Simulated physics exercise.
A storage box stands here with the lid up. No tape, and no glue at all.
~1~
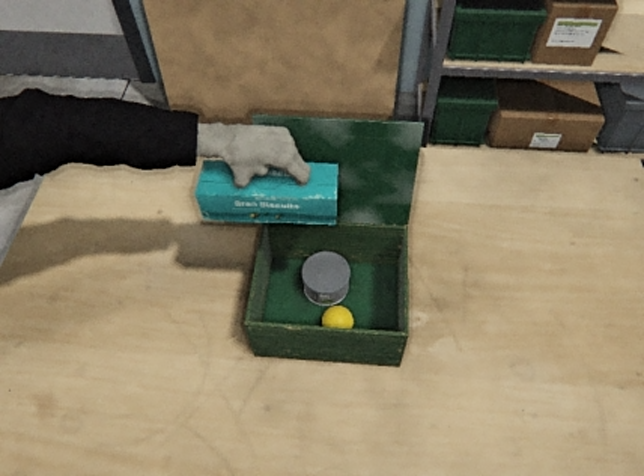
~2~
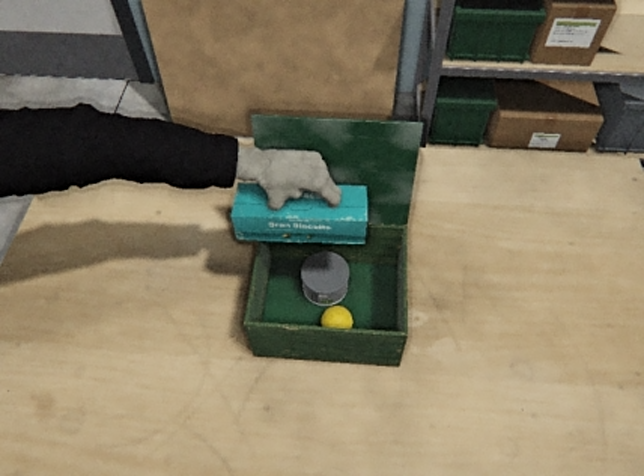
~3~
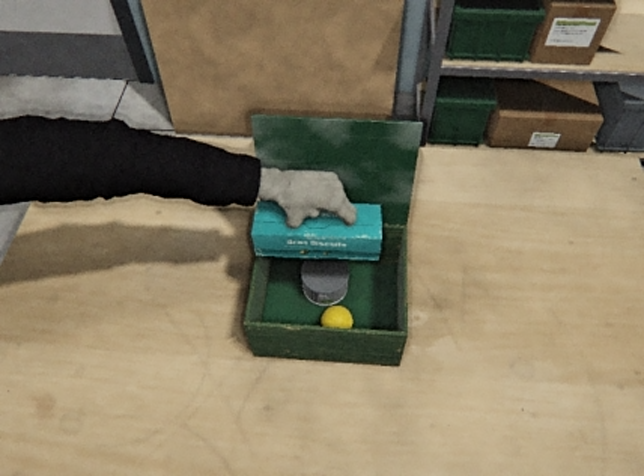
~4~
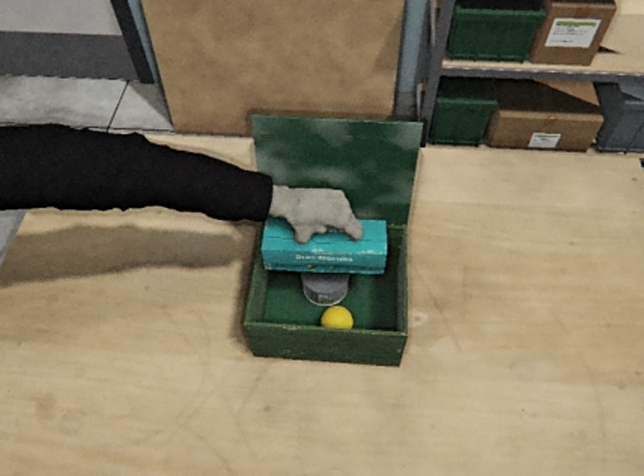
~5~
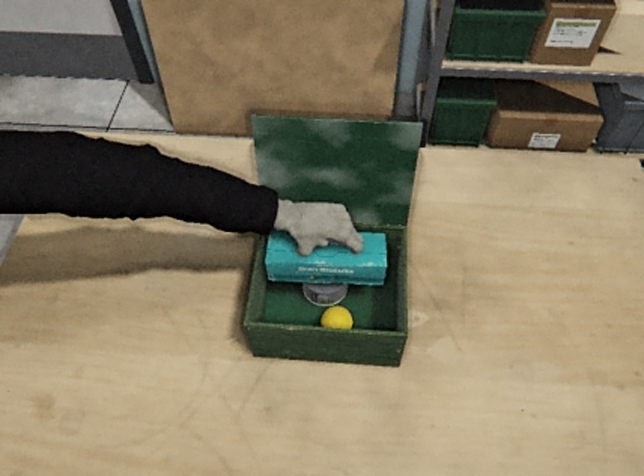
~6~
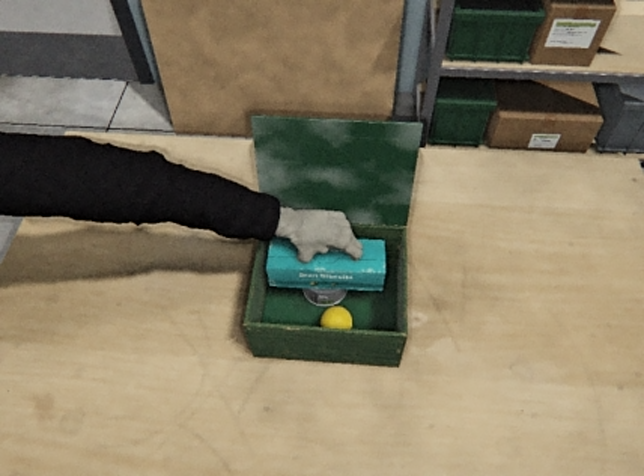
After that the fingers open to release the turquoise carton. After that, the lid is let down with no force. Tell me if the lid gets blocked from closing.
It does not; the lid closes.
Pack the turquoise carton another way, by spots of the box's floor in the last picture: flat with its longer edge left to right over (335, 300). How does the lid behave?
Then the lid comes down fully.
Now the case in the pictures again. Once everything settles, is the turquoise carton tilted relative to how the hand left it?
In the end, it keeps its orientation.
Then, 1.20 s after the last picture, lid starting down.
Then, 1.60 s after the last picture, lid 57° above the rim.
Then, 1.80 s after the last picture, lid 35° above the rim.
Then, 2.00 s after the last picture, lid 7° above the rim.
At rest, lid shut; all 3 in place. Seen from the same camera at the end, turquoise carton near (327, 264).
